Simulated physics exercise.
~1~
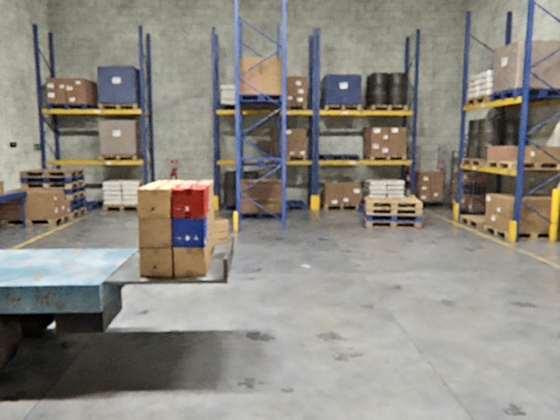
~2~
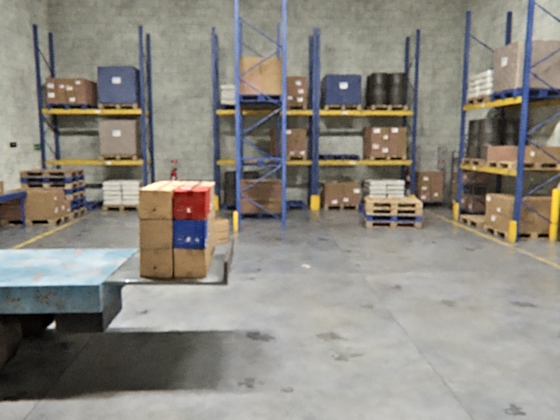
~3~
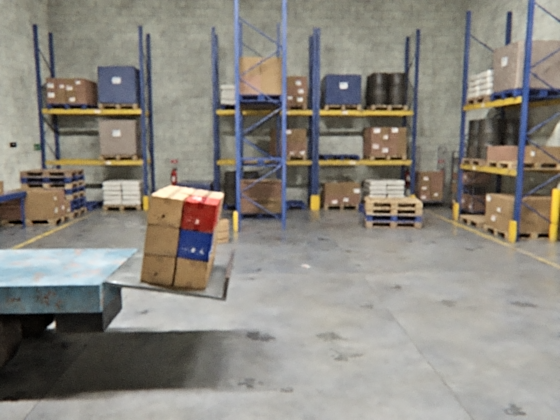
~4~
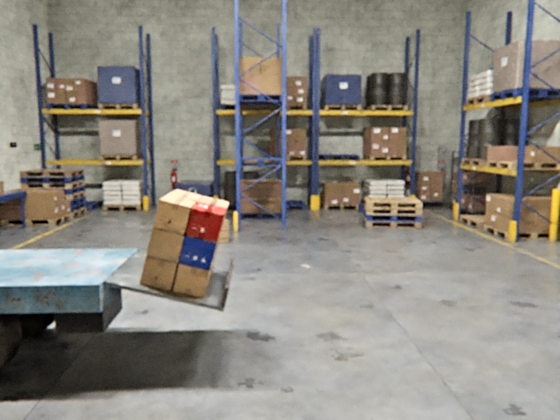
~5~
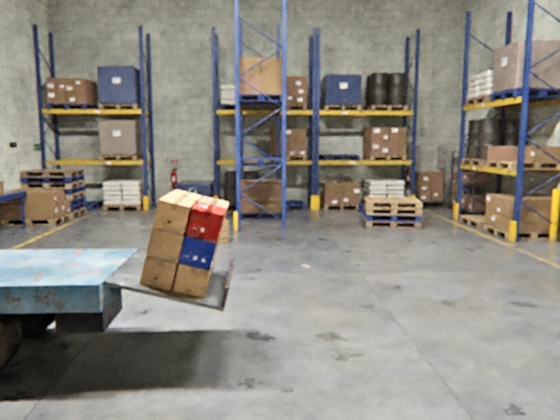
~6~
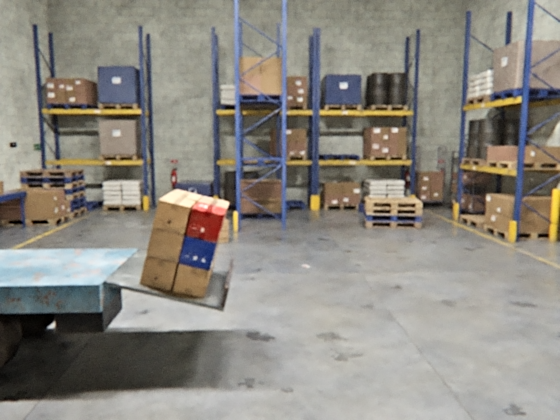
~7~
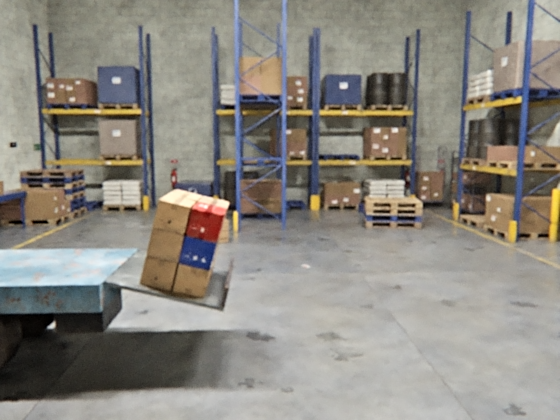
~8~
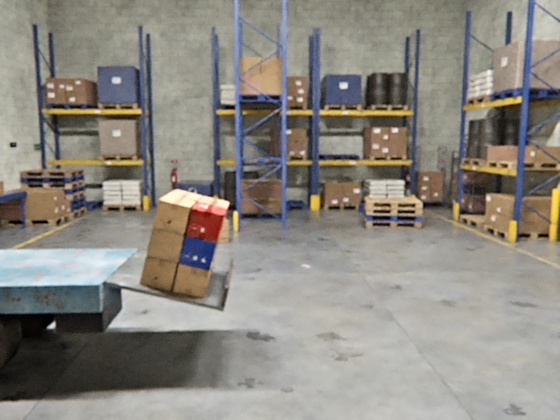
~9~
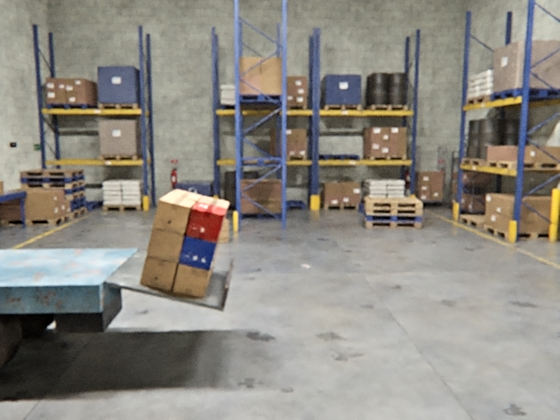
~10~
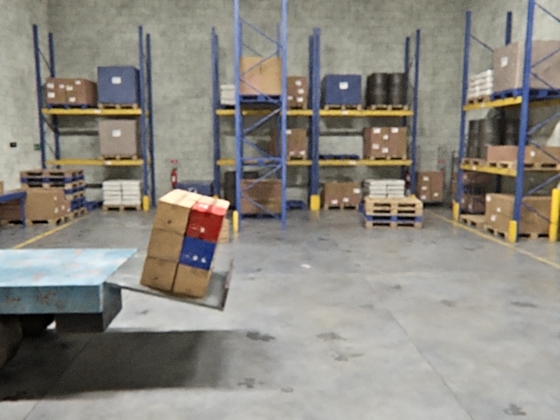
A stack of taped cartons tilts right as the flap beneath dips, and stays on.
